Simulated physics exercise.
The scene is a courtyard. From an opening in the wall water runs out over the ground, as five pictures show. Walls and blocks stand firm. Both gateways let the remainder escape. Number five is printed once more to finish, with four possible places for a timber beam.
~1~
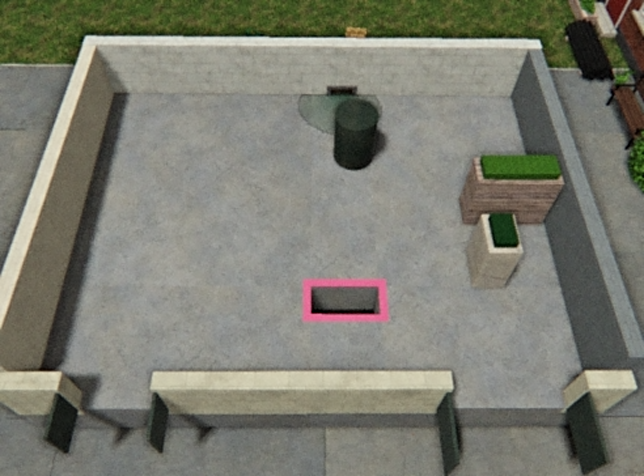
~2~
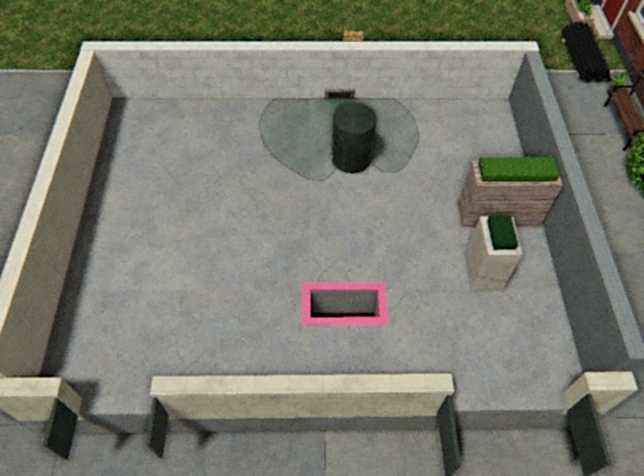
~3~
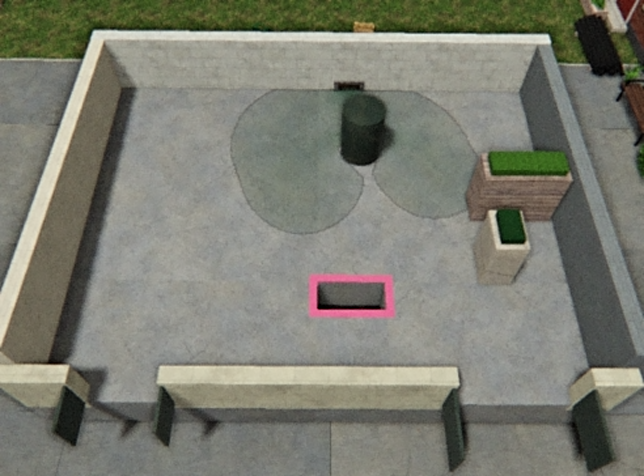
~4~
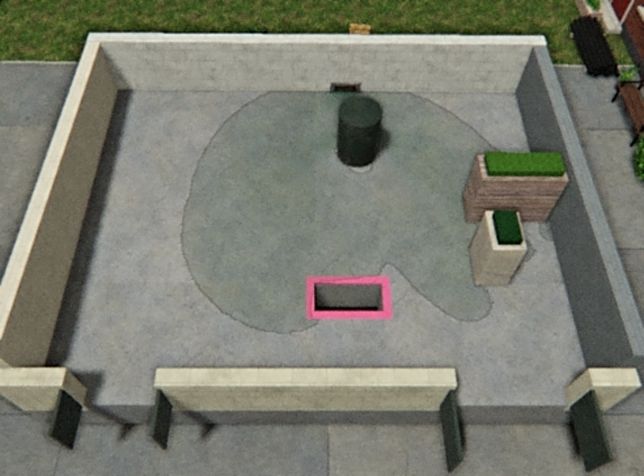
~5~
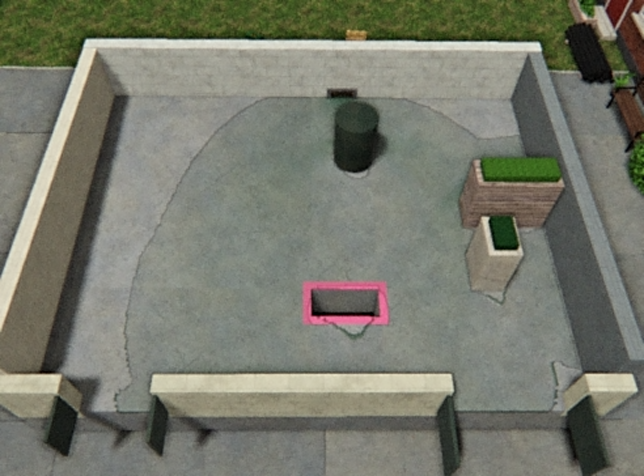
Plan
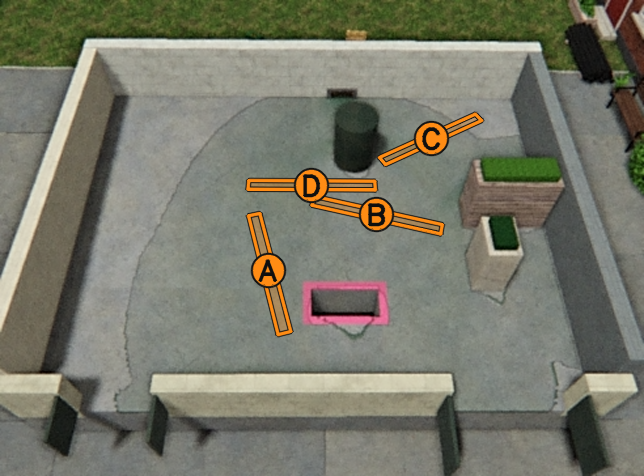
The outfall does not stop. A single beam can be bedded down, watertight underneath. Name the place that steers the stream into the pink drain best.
A is best.
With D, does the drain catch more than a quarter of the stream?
No, it does not.
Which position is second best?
It is C.
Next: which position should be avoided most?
Position D.
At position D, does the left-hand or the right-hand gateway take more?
The right gate.
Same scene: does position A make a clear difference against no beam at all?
Yes, by a good deal.
In orange, A from (254, 214) to (284, 333); B from (313, 200) to (441, 229); C from (382, 160) to (478, 117); D from (248, 184) to (375, 185).
With A, about 35 % of the stream goes into the pink drain, about 65 % out by the gates.
With B, about 14 % of the stream goes into the pink drain, about 85 % out by the gates.
With C, about 26 % of the stream goes into the pink drain, about 74 % out by the gates.
With D, about 11 % of the stream goes into the pink drain, about 89 % out by the gates.
